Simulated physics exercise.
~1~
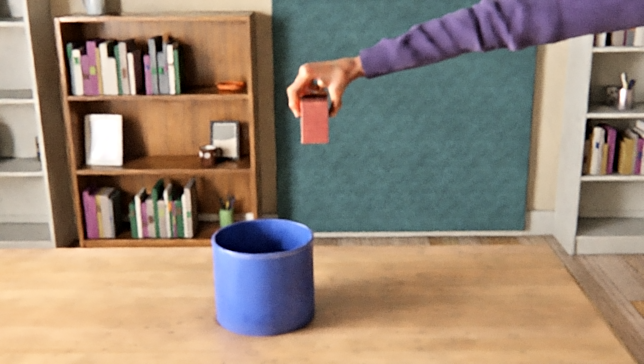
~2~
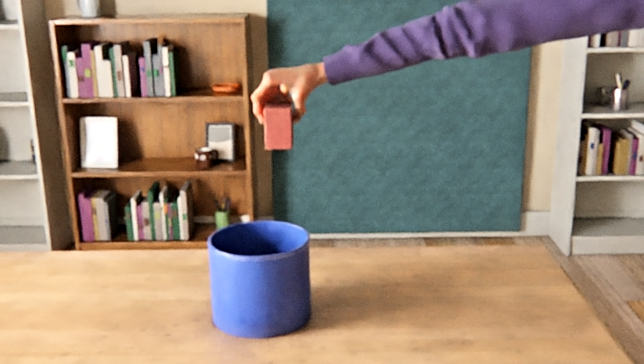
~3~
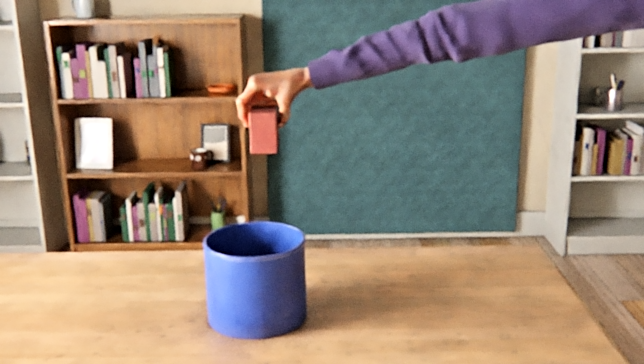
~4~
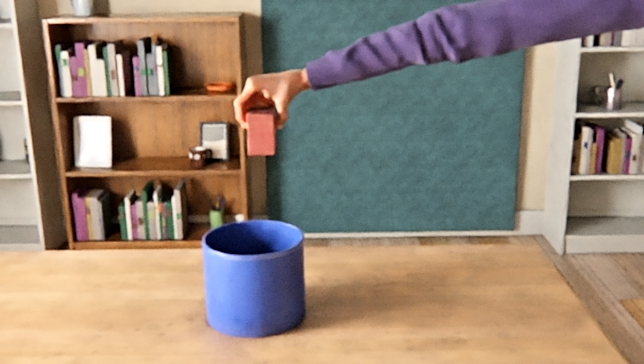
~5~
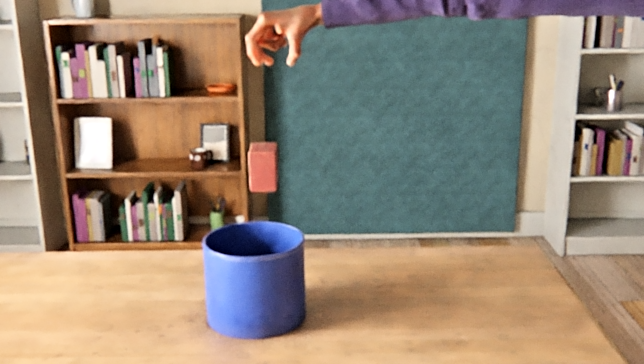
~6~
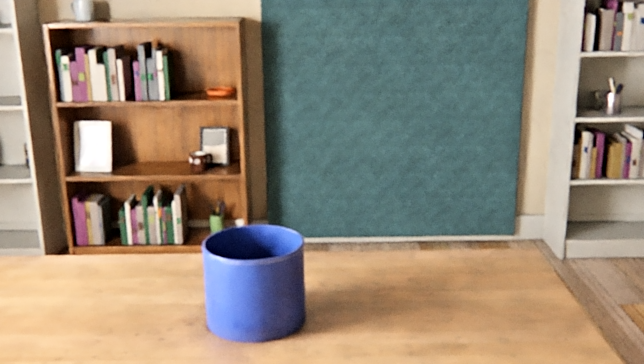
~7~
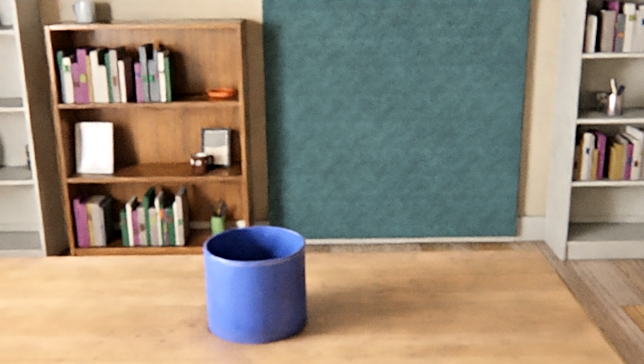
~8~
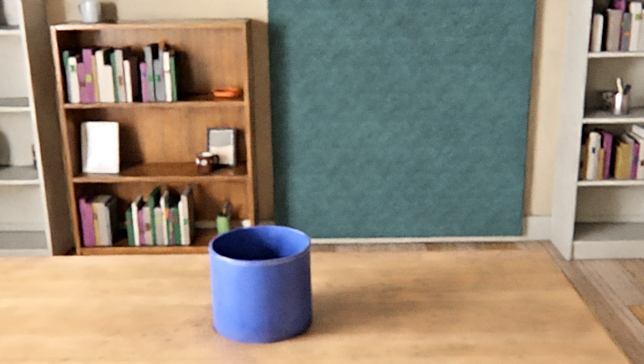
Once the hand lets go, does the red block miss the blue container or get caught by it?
The red block is caught by the blue container. It drops inside and is no longer visible, with nothing lying on the table around the container.
